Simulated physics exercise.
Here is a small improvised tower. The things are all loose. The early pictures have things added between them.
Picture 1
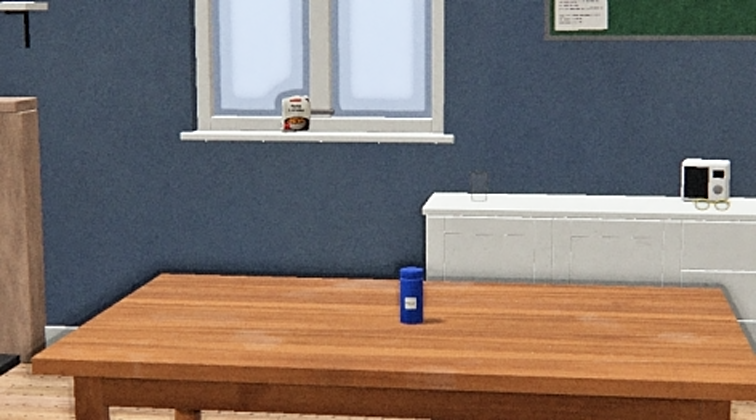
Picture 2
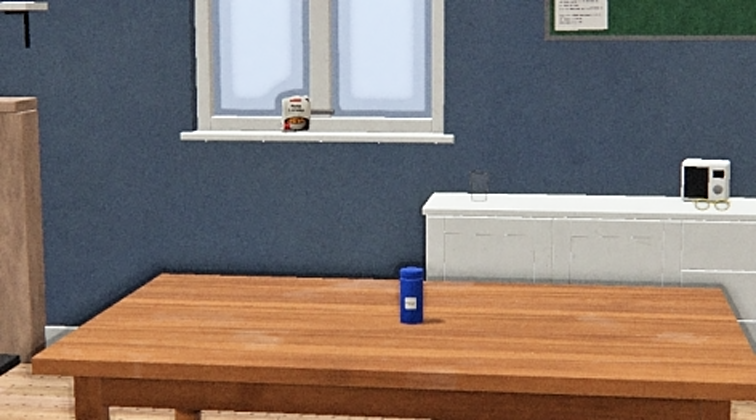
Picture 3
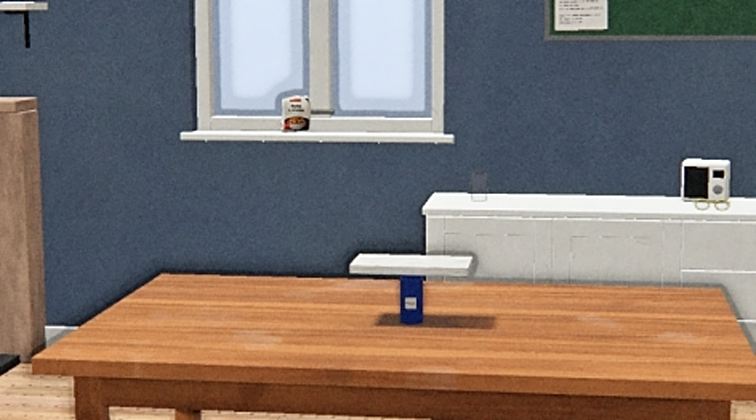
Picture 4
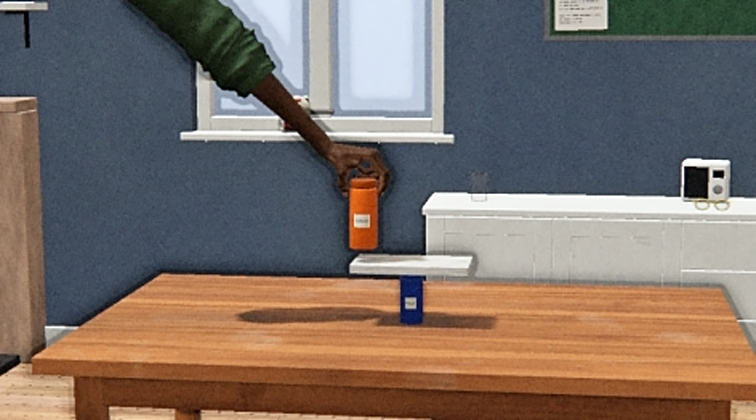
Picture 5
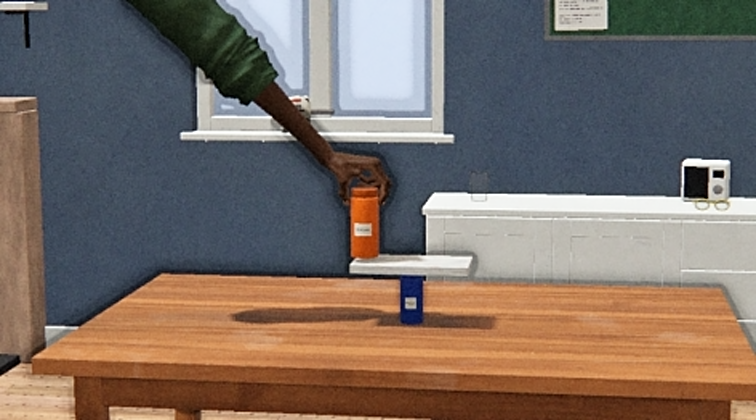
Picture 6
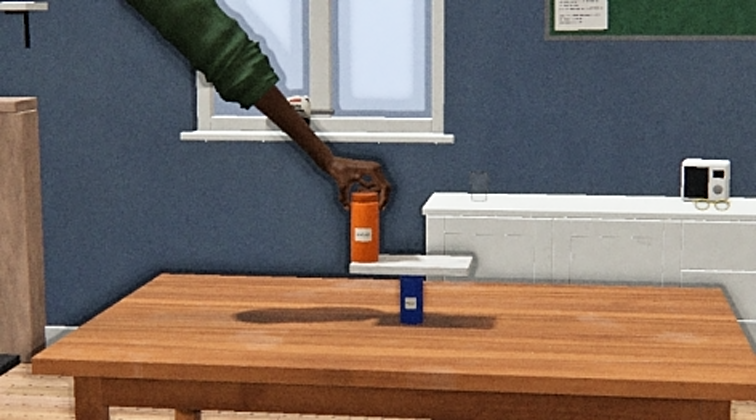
A hand in a green sleeve lowered an orange jar onto the left end of a white board, which had appeared on top of a blue shaker on the wooden table, and kept hold of it.
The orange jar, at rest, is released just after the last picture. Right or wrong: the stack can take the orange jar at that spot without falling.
Wrong.
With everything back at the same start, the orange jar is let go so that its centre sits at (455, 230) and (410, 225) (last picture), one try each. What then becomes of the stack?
The first time it tumbles down, but the second time it stays in place.
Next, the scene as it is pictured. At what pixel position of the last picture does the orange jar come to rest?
At about (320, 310).
Then, 0.40 s on from there, orange jar now fallen; white board turned 59° from how it was put.
Then, 1.20 s on from there, white board on its side.
In the end, fallen, orange jar and white board; blue shaker unmoved. At the end, from the last picture's camera, orange jar near (319, 310). The stack gives way.
